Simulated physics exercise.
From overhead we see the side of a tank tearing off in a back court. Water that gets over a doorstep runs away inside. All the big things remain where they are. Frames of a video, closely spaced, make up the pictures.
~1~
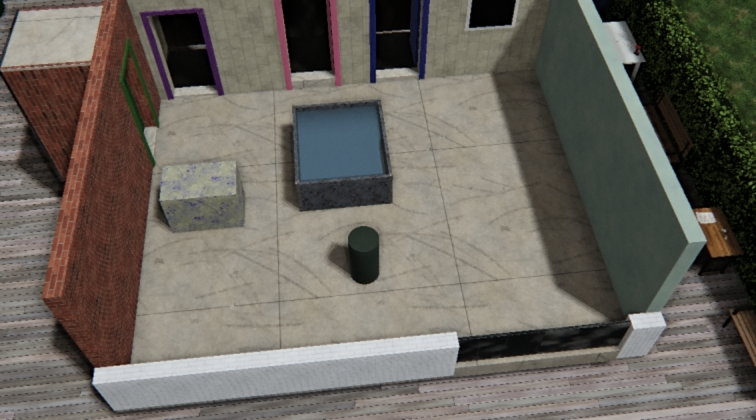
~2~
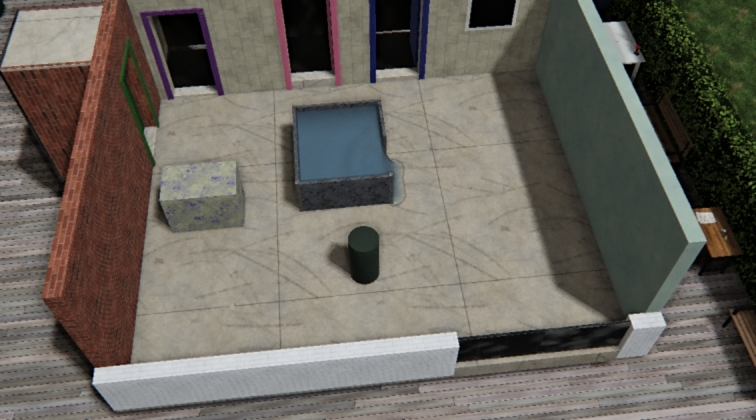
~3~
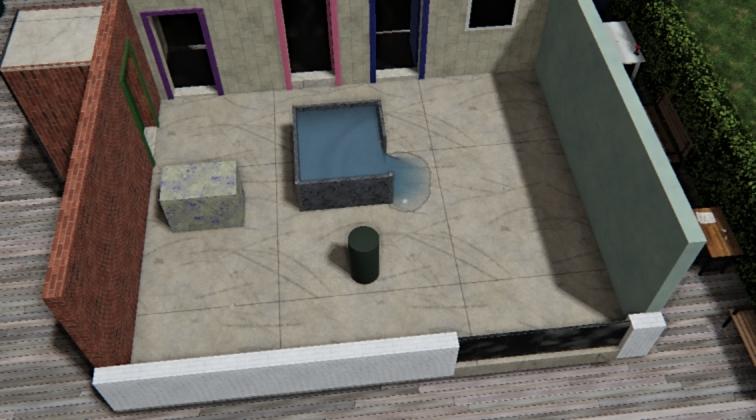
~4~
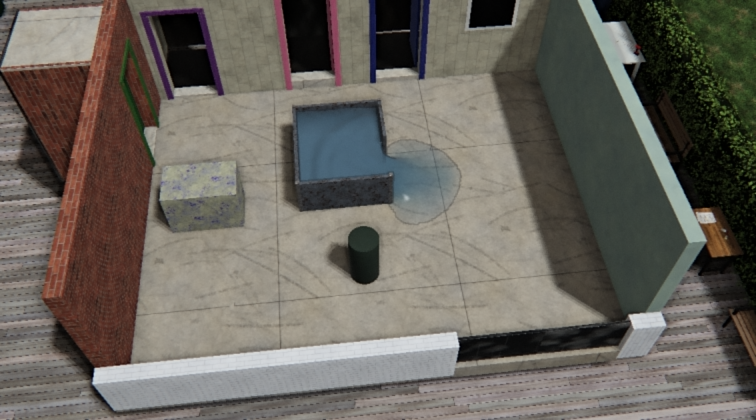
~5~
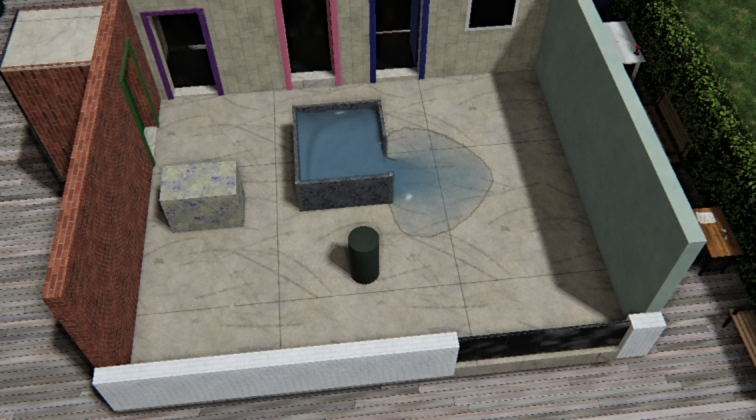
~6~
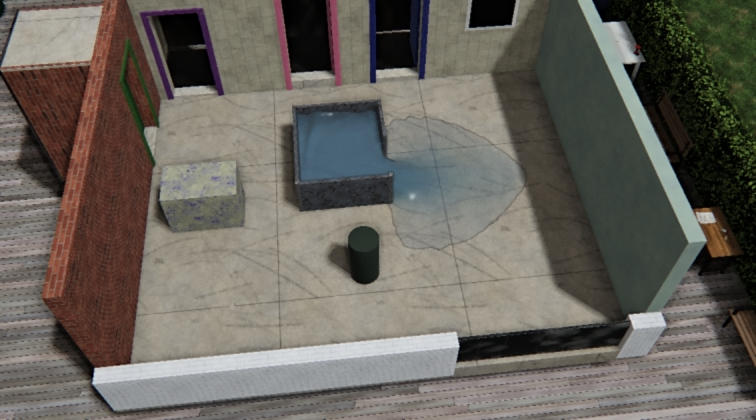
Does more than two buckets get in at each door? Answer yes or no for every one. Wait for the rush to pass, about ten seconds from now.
Green door: No, purple door: No, blue door: No, pink door: No.
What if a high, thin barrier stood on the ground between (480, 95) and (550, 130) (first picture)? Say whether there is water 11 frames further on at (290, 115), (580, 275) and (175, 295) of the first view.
Taking the points in turn, they are high and dry, inundated and high and dry.
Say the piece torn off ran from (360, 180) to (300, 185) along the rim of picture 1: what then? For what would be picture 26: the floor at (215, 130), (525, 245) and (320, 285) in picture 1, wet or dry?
Point by point: Untouched, swamped and swamped.
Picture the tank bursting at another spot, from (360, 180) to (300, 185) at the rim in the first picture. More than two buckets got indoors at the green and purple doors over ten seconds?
Green door: Falls short; purple door: Exceeds the limit.
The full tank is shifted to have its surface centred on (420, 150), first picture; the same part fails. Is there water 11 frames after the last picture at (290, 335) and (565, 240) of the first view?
The first spot is left dry and the second is inundated.
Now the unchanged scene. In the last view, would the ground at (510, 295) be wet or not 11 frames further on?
Looking there, it would be swamped.
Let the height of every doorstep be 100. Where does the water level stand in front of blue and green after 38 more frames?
The first is near 40 per cent, the second near 0 per cent.
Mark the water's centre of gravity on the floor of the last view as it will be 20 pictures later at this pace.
At roughly (462, 185).
A moment on, water covers 25 % of the floor; the green door not reached, the purple door not reached, the blue door not reached, the pink door not reached.
Next, water covers 35 % of the floor; the green door not reached, the purple door not reached, the blue door not reached, the pink door not reached.
Then, water covers 35 % of the floor; the green door not reached, the purple door not reached, the blue door wet at the sill, nothing in, the pink door not reached.
Later, water covers 65 % of the floor; the green door not reached, the purple door not reached, the blue door wet at the sill, nothing in, the pink door wet at the sill, nothing in.
In the end, water covers 90 % of the floor; the green door wet at the sill, nothing in, the purple door wet at the sill, nothing in, the blue door wet at the sill, nothing in, the pink door wet at the sill, nothing in.
